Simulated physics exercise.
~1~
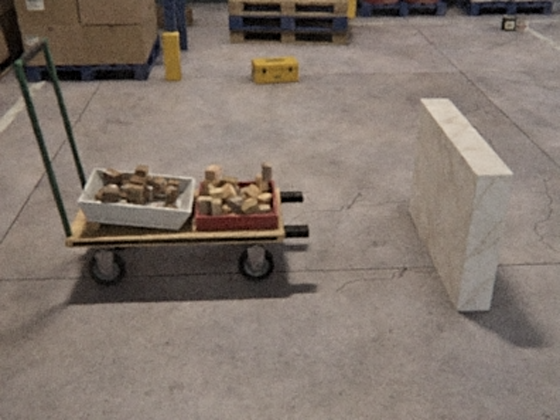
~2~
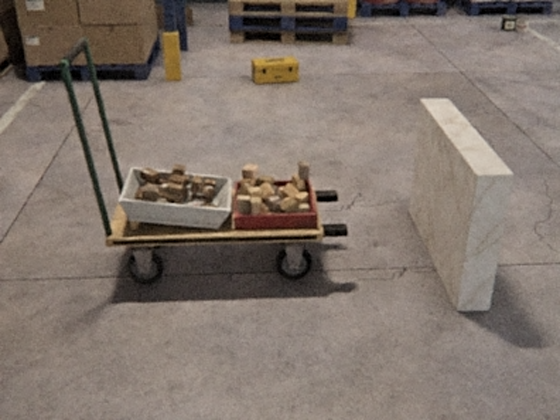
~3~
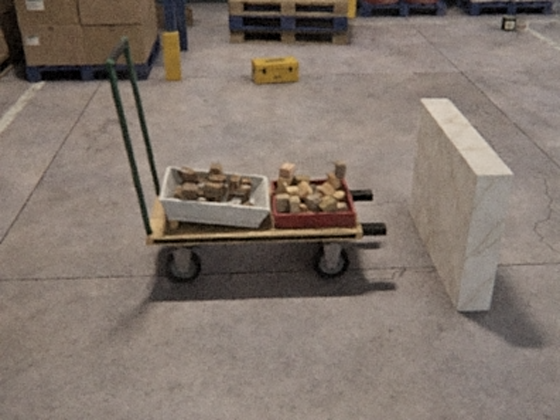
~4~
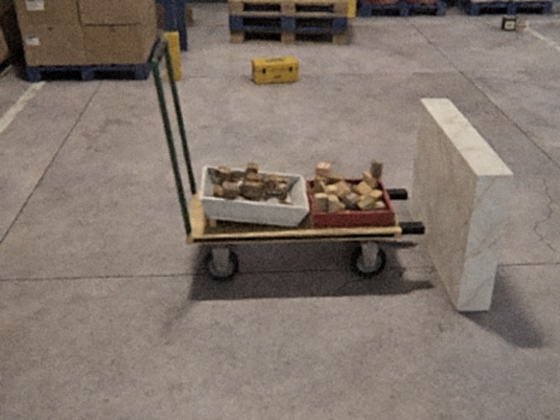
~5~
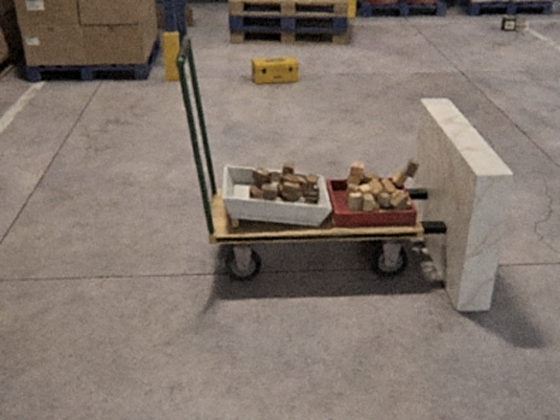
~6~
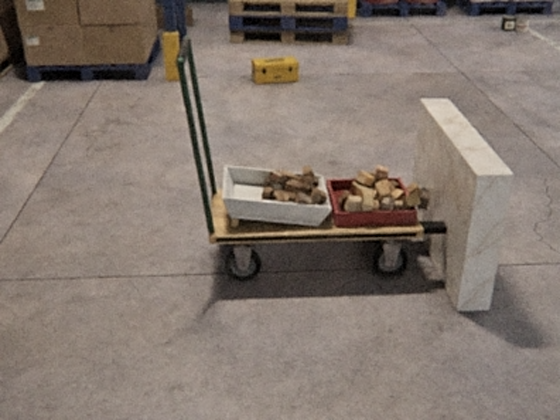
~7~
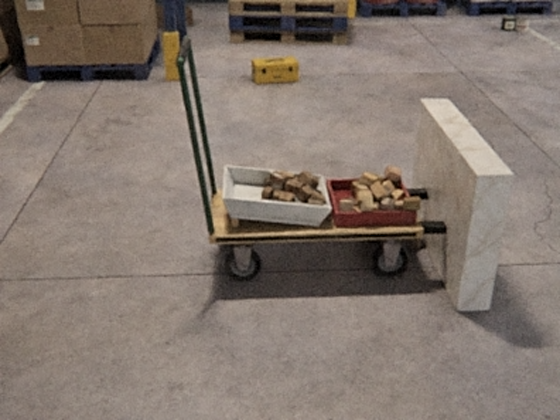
A trolley carrying a white container and a red container of loose wooden blocks rolled right across a concrete floor until its buffers met a pale upright slab and it stopped, the blocks sliding rightward and a couple tumbling out of the red container.
